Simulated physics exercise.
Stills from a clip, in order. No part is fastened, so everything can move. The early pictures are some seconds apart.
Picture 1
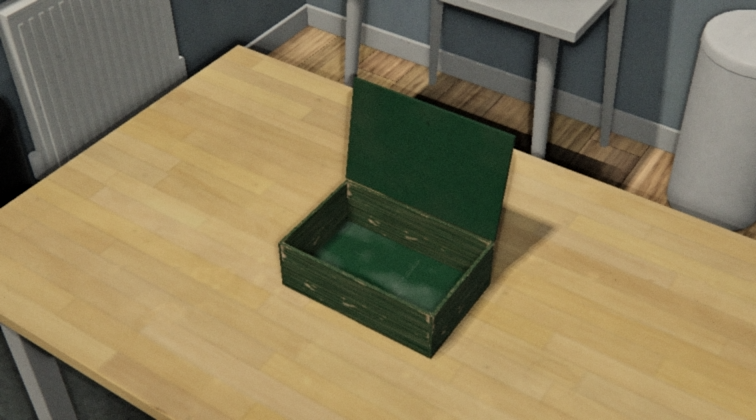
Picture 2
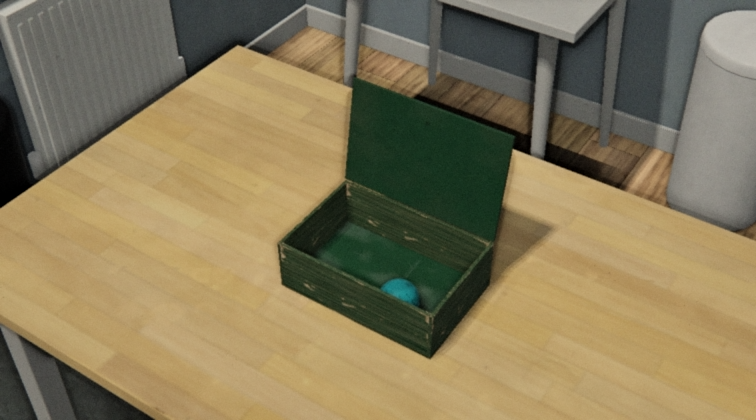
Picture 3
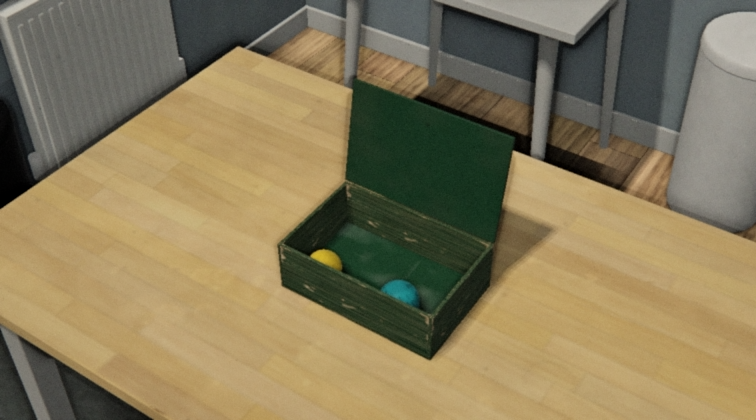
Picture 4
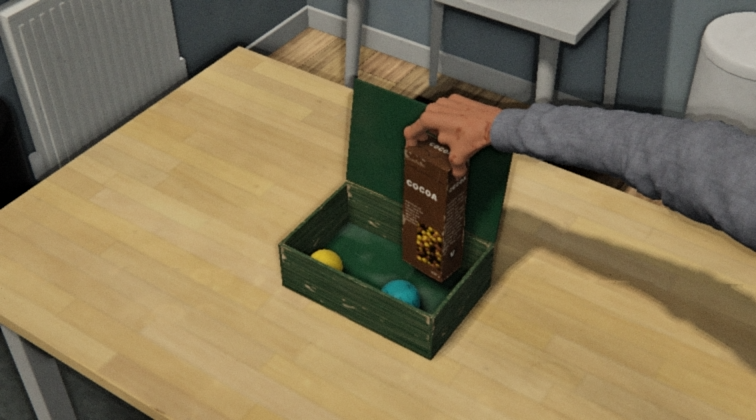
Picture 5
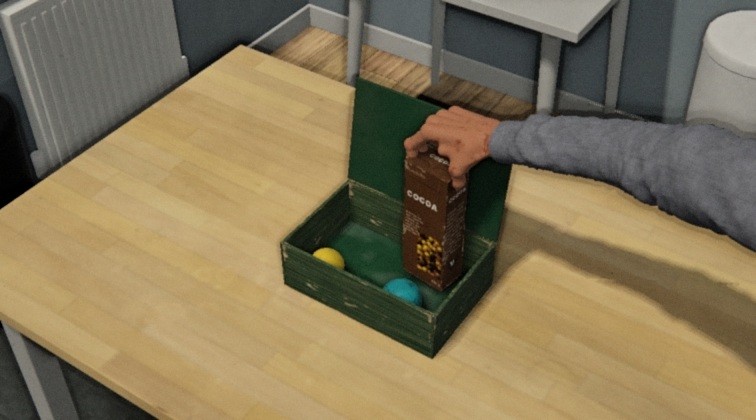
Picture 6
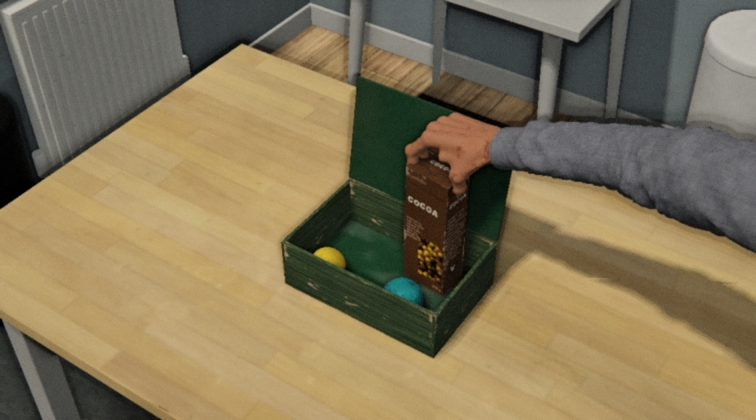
On a wooden table, balls appear in a green box, then a hand lowers a carton in.
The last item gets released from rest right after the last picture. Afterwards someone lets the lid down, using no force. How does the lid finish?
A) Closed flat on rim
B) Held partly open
Answer: B.
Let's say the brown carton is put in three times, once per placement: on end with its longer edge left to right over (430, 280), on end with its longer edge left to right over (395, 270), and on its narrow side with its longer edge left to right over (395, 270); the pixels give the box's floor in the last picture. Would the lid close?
The lid stays partly open the first time, stays partly open the second time and goes all the way down the third time.
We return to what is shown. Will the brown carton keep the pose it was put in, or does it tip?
Simply put, the brown carton gets tilted.
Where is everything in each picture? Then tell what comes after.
The last thing is not in view yet, in the first picture.
The last thing is not in view yet, in the second picture.
The last thing is not in view yet, in the third picture.
Coming down; brown carton (434, 210), in the fourth picture.
Coming down; brown carton (434, 220), in the fifth picture.
Put in, still held; brown carton (435, 225), in the sixth picture.
Then, 1.20 s later than the last frame, lid starting down.
Then, 1.80 s later than the last frame, lid 57° above the rim; brown carton tilted by 21° near (418, 239).
Then, 2.10 s later than the last frame, lid 35° above the rim; brown carton tilted by 67° near (404, 264).
Then, 3.30 s later than the last frame, lid 21° above the rim; brown carton tilted by 65° near (401, 260).
When it is over, lid 18° above the rim; lying over in the box, brown carton; the other 2 as before. End places, in pixels of the last picture, brown carton near (399, 260).
